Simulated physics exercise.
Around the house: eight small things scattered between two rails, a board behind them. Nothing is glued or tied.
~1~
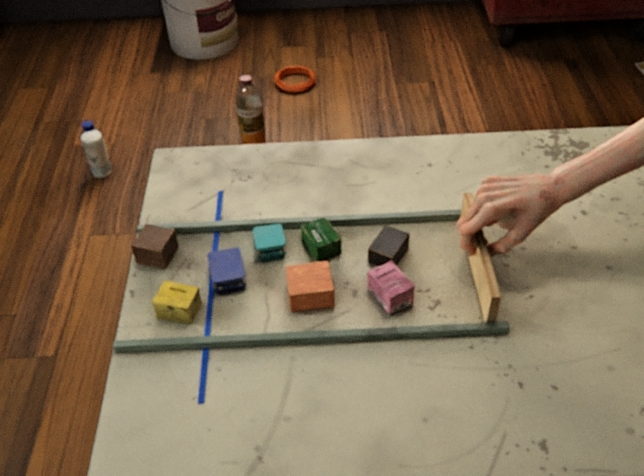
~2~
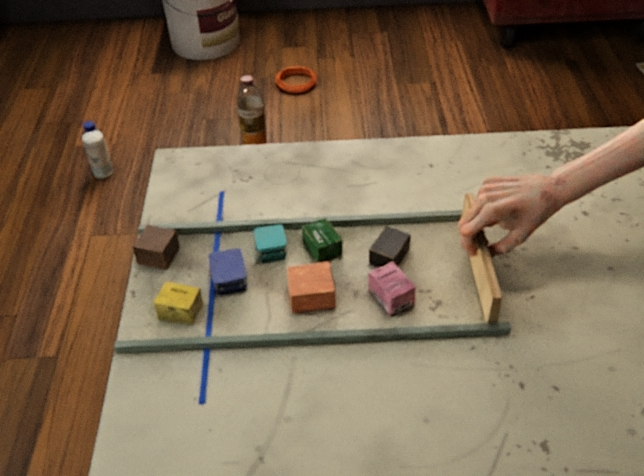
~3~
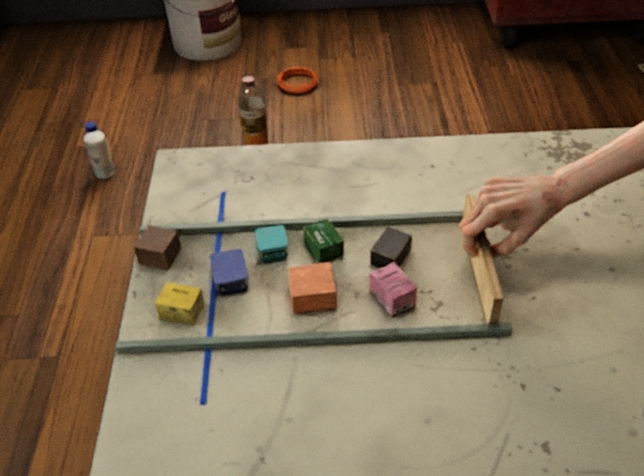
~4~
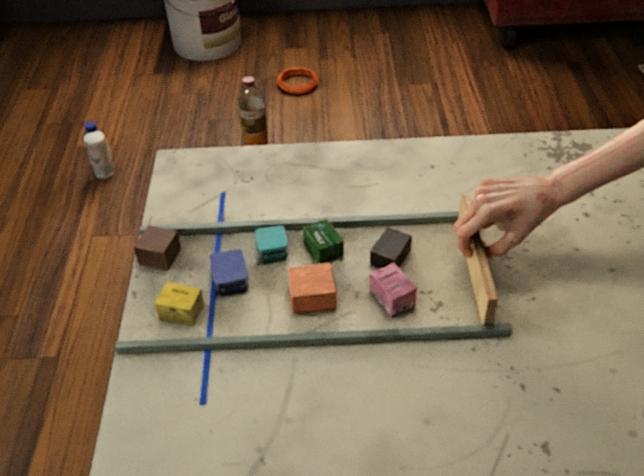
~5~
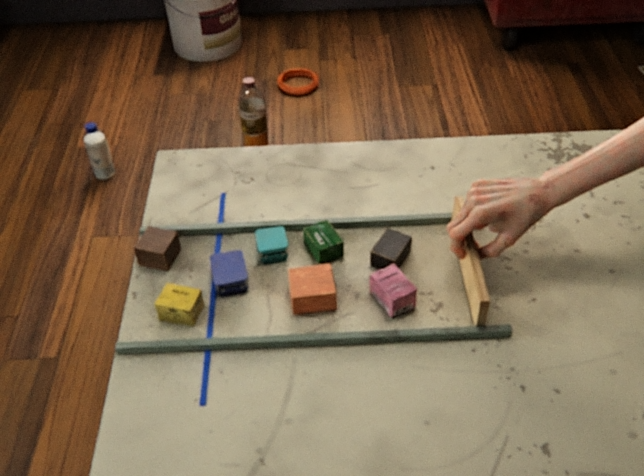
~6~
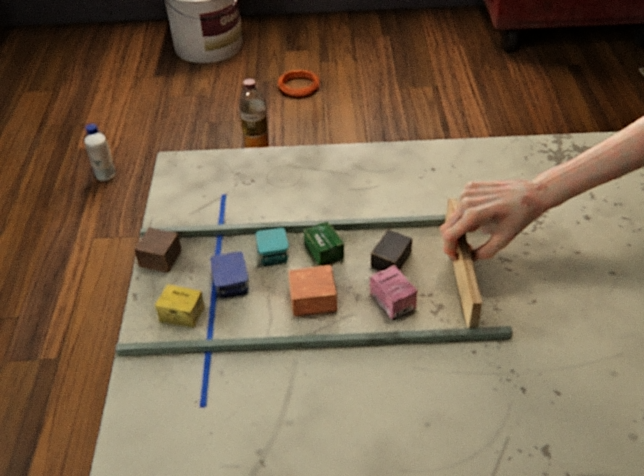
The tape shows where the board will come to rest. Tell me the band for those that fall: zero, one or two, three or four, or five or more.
The number that fall off is one or two.
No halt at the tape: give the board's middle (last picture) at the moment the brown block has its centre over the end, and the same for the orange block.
At (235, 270) for the brown block; at (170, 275) for the orange block.
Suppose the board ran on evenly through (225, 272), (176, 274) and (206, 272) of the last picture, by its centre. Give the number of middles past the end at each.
The counts: 1, 4 and 1.
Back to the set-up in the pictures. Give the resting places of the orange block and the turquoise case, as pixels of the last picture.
The orange block at (172, 291), the turquoise case at (151, 244).
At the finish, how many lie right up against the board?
In contact: 2.
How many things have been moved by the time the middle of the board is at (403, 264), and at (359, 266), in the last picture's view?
First 2, then 4.
Soon after, none off yet; brown block at rest near (158, 250); yellow box at rest near (180, 306); blue case at rest near (230, 275).
After that, none off yet; brown block at rest near (157, 249); yellow box at rest near (175, 308); blue case displaced about its own width near (183, 268).
In the end, the number that fall off is one or two; gone, brown block.
